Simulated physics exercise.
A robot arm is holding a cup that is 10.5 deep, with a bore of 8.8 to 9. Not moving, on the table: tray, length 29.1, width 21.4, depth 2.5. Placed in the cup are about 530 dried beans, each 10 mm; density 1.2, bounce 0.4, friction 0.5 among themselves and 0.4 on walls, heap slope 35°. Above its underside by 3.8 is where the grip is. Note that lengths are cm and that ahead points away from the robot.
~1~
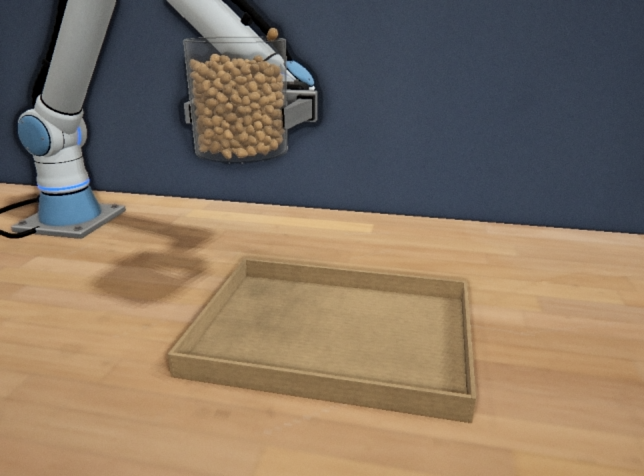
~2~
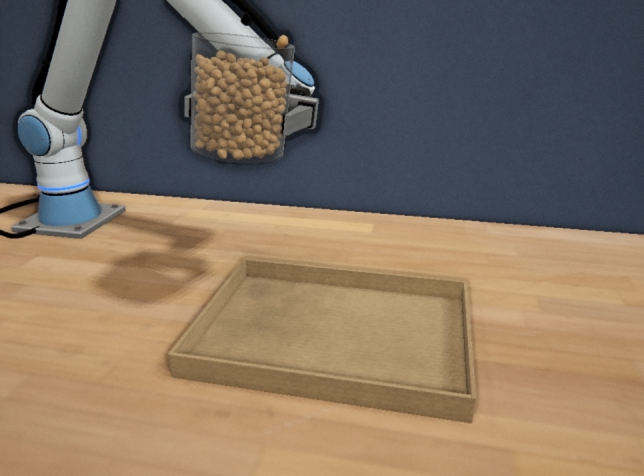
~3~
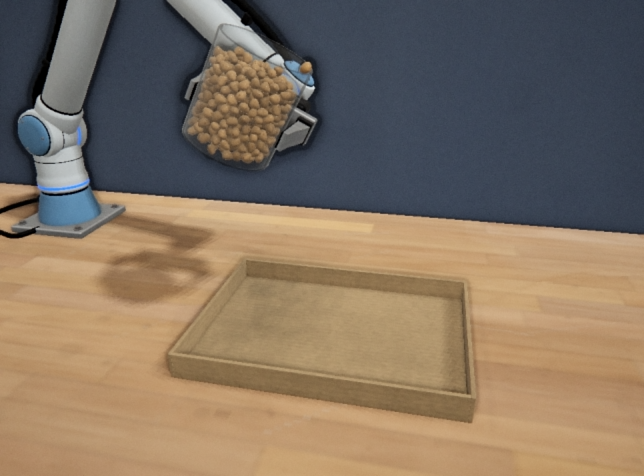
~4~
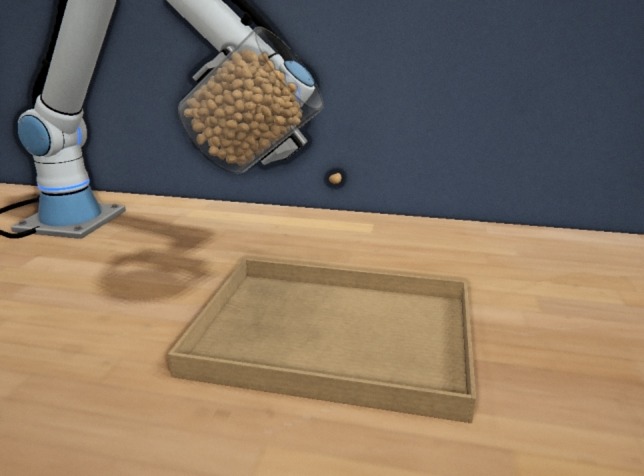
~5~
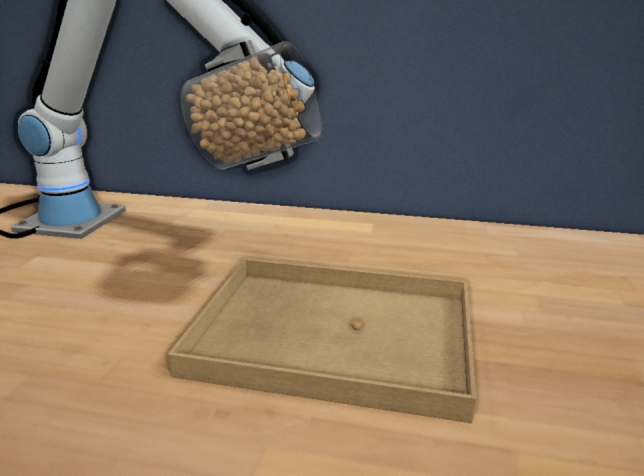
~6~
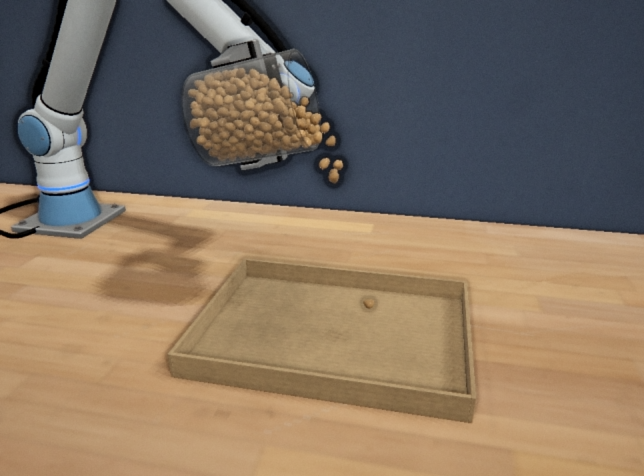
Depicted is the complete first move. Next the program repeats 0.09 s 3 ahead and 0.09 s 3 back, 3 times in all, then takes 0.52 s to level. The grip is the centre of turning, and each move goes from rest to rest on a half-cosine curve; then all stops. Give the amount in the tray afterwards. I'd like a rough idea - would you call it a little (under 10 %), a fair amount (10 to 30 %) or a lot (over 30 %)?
I would call it a lot, over 30 %.
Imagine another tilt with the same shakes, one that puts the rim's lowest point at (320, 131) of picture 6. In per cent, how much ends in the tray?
The share is around 30 %.
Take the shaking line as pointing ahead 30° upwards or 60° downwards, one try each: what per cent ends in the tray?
About 65 and 15 per cent.
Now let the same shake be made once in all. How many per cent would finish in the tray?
I'd expect close to 35 per cent then.
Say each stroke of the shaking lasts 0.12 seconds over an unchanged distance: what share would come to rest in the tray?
45 %.
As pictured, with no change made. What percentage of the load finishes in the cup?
Roughly 45 per cent.
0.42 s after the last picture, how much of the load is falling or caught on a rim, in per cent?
I'd reckon close to 16 per cent.
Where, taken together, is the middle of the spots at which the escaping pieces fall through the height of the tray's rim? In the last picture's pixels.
Near (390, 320).
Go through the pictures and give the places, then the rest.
The cup middle at (239, 99), level; upper third of the load around (238, 78), from x 195 to 280, top at y 35; 530 in the cup, in the first frame.
The cup middle at (241, 99), tilted 7° forward; upper third of the load around (239, 79), from x 200 to 285, top at y 40, in the second frame.
The cup middle at (245, 101), tilted 27° forward; upper third of the load around (242, 82), from x 195 to 305, top at y 50, in the third frame.
The cup middle at (250, 105), tilted 50° forward; upper third of the load around (247, 85), from x 190 to 335, top at y 55; 529 in the cup, 1 in flight or on a rim, in the fourth frame.
The cup middle at (253, 109), tilted 70° forward; upper third of the load around (246, 90), from x 190 to 355, top at y 65; 529 in the cup, 1 in the tray, in the fifth frame.
The cup middle at (253, 111), tilted 77° forward; upper third of the load around (240, 95), from x 195 to 370, top at y 75; 525 in the cup, 1 in the tray, 4 in flight or on a rim, in the sixth frame.
Then, 0.42 s on, tilted 77° forward, highest piece 27 above the table; 306 in the cup, 141 in the tray, 83 in flight or on a rim.
Then, 0.85 s on, tilted 27° forward, highest piece 29 above the table; 289 in the tray, 231 in the cup, 6 on the table or floor, 4 in flight or on a rim.
Then, 1.26 s on, level, highest piece 29 above the table; 293 in the tray, 231 in the cup, 6 on the table or floor.
Then, 2.31 s on, level, highest piece 29 above the table; 293 in the tray, 231 in the cup, 6 on the table or floor.
In the end, 293 in the tray, 231 in the cup, 6 on the table or floor. That is 55 % in the tray.
